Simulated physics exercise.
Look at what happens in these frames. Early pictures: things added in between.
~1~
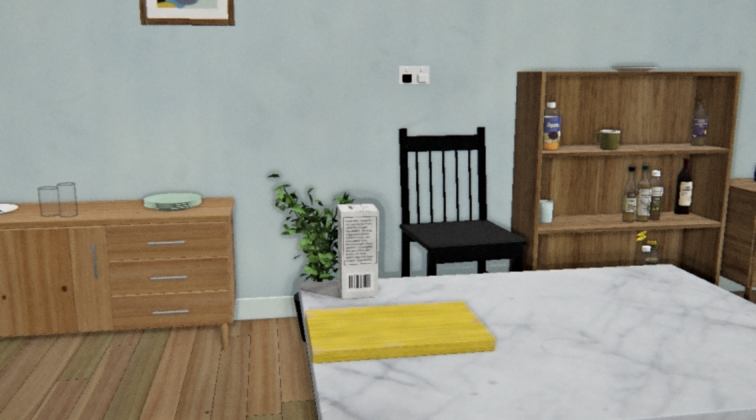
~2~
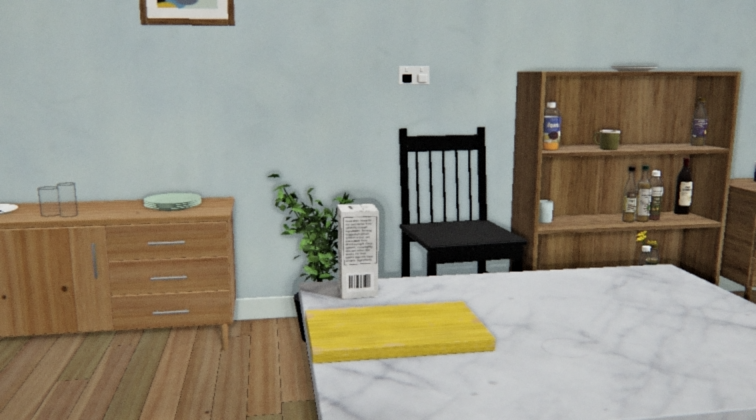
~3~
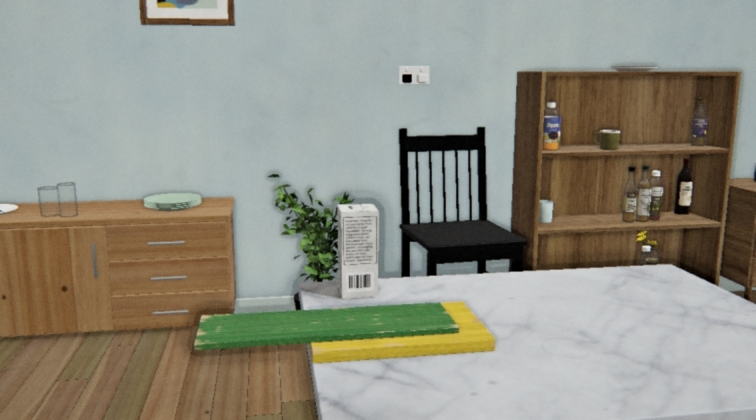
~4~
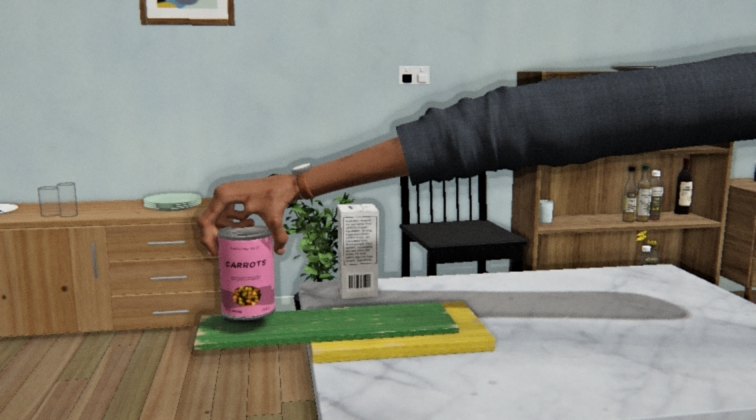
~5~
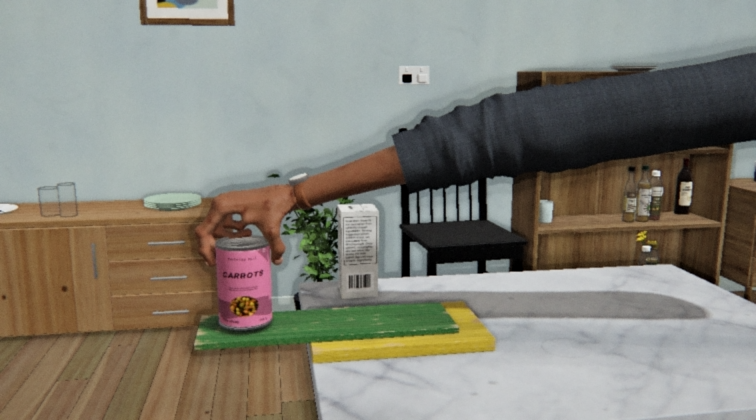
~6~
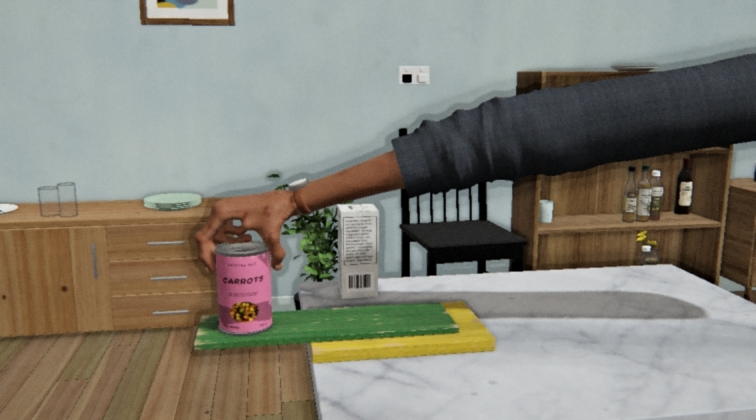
A green board appears on a yellow slab, and a hand lowers a pink tin onto it.
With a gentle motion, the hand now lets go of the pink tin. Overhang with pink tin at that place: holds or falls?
Plummets.
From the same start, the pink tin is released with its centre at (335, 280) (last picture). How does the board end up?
It stays put.
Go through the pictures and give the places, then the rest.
In the first frame, the last thing is not in view yet.
In the second frame, the last thing is not in view yet; white carton (358, 251).
In the third frame, the last thing is not in view yet; yellow slab (395, 330).
The fourth frame shows still above its spot; pink tin (247, 271); green board (327, 324).
The fifth frame shows still above its spot; pink tin (244, 281); white carton (358, 251).
The sixth frame shows set down, still held; pink tin (244, 287); yellow slab (395, 330).
Then, 0.40 s past the last view, pink tin now down on the floor or falling; green board rocked 67° from its first pose.
Then, 0.60 s past the last view, green board now down on the floor or falling.
Then, 0.70 s past the last view, things are still on the move.
Finally, down on the floor or falling, pink tin and green board; the other 2 still in place. The board tips off the edge.
